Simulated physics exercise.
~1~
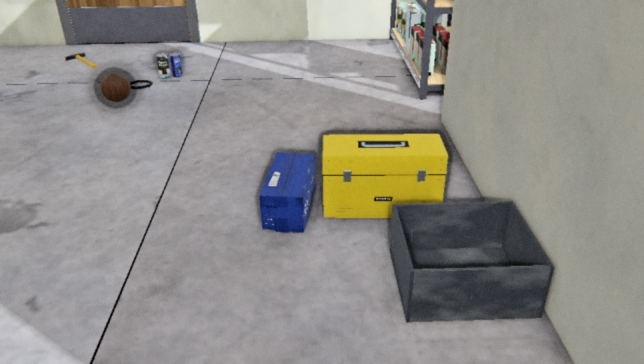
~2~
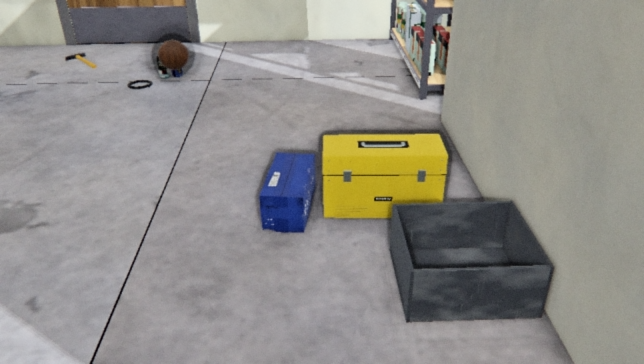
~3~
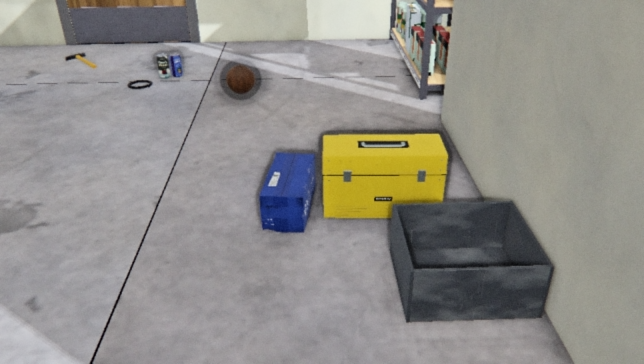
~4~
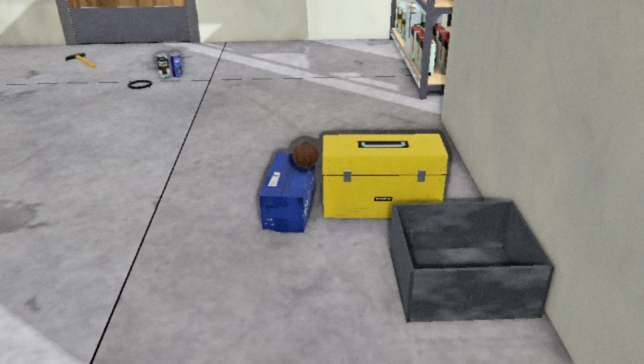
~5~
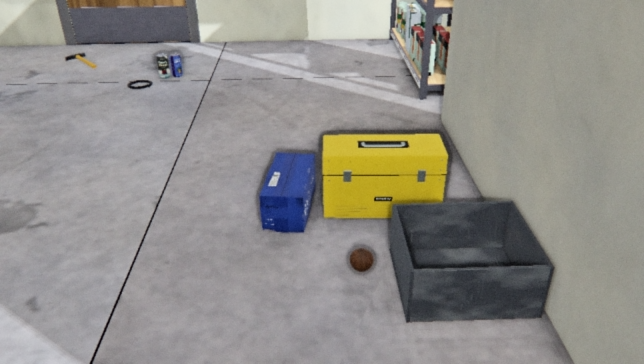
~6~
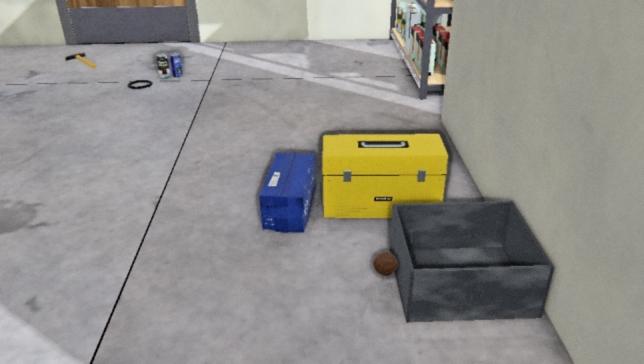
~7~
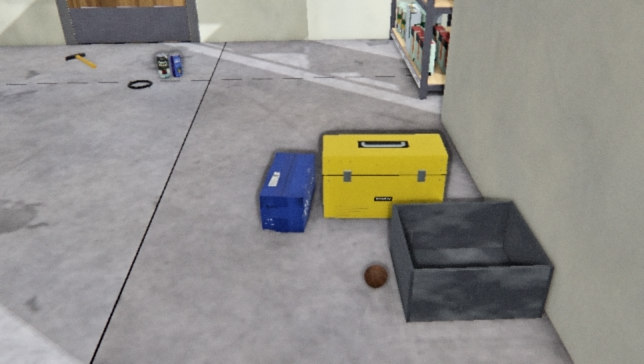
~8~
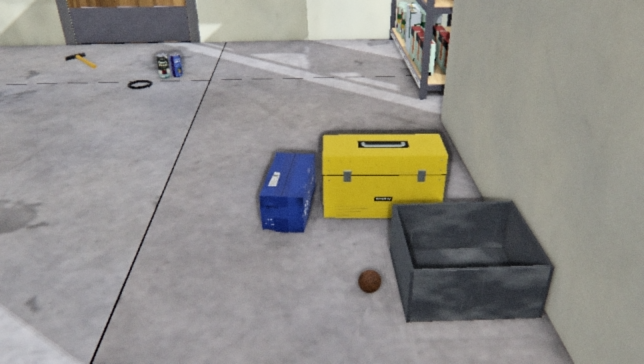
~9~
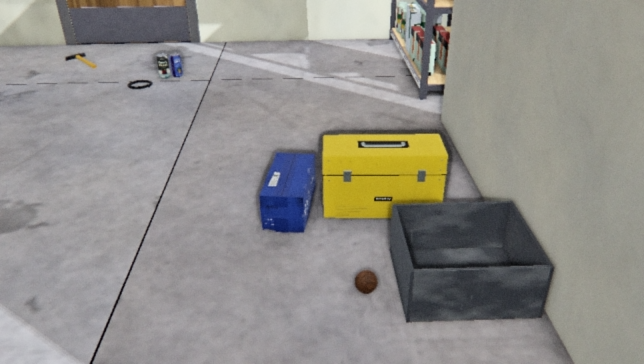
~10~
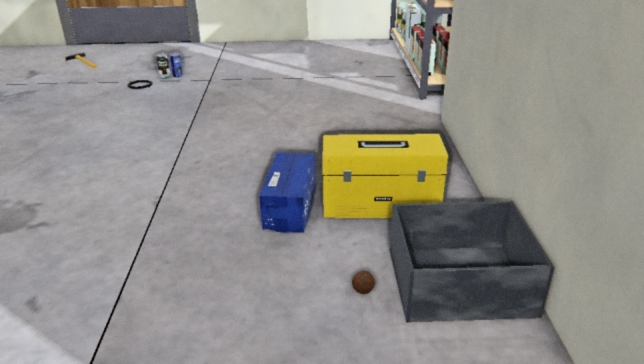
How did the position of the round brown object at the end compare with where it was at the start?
At the start it was up at the far left, near the back of the room. By the end it rested on the floor close to the front, just left of the open gray box.
